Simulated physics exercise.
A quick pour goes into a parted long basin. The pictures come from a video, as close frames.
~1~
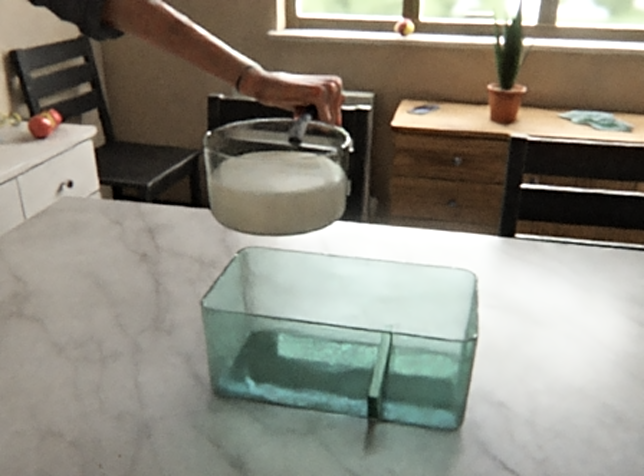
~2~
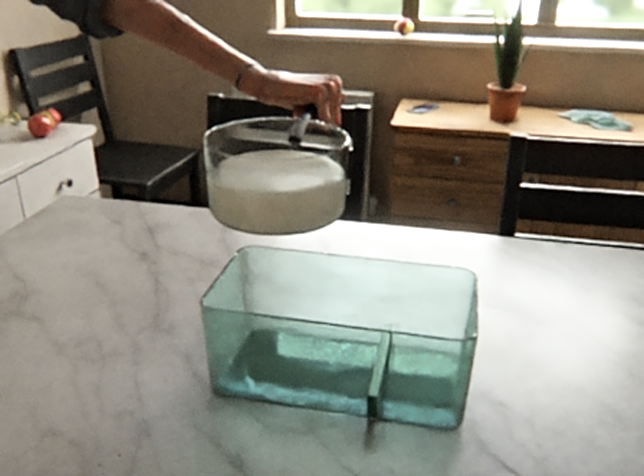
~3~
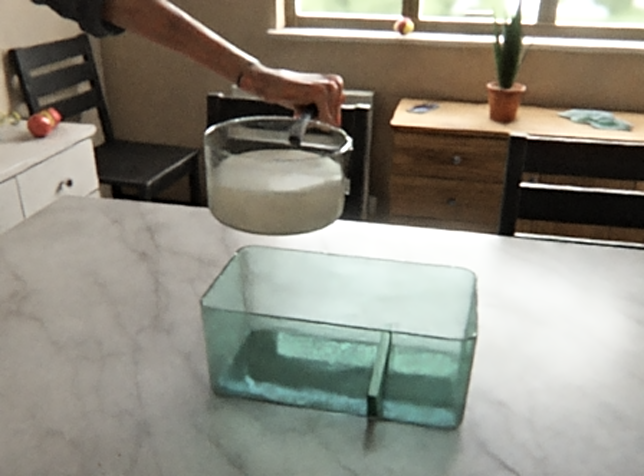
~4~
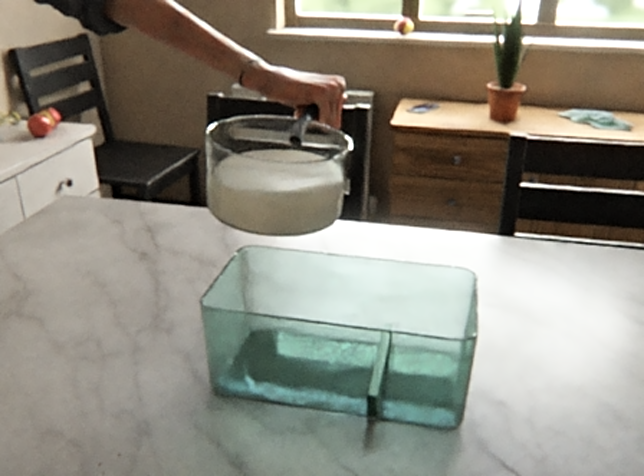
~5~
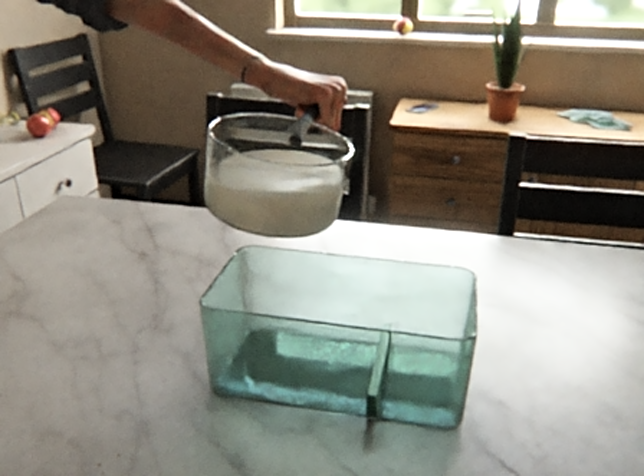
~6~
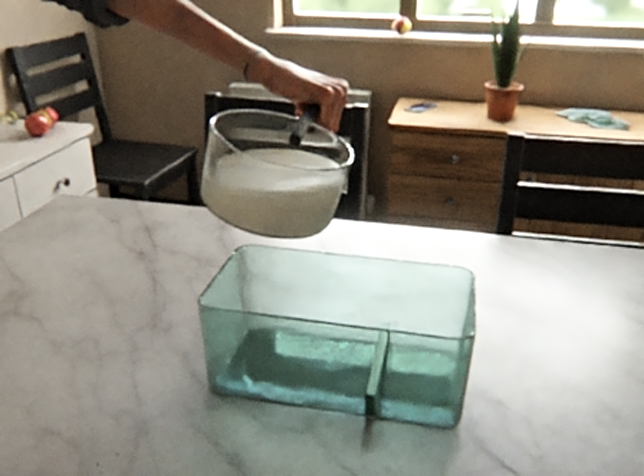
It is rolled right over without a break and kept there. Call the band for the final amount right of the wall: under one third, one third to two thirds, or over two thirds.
Band: One third to two thirds.
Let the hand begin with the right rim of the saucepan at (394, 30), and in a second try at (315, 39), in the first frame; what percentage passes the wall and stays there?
It works out to around 55 % and then around 45 %.
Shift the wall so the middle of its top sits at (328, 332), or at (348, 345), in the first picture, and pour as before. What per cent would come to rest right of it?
First some 95, then 90 per cent.
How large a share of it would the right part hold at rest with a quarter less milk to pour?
Around 45 percent, more or less.
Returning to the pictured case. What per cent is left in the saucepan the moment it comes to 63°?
Remaining share, estimated: 75 %.
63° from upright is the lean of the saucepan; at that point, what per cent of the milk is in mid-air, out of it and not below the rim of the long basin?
Around 20 percent.
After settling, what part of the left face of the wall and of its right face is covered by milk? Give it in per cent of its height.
40 per cent for the left part, 100 for the right.
A moment on, the saucepan is tipped part way and 76 per cent is still to pour, 1 is left of the wall and 2 right of it.
Next, the saucepan is tipped on its side and 25 per cent is still to pour, 12 is left of the wall and 48 right of it.
Then the saucepan is tipped on its side and 6 per cent is still to pour, 33 is left of the wall and 58 right of it.
Later the saucepan is tipped on its side and 1 per cent is still to pour, 43 is left of the wall and 54 right of it.
At rest 45 per cent lies left of the wall, 54 right of it and 0 outside.
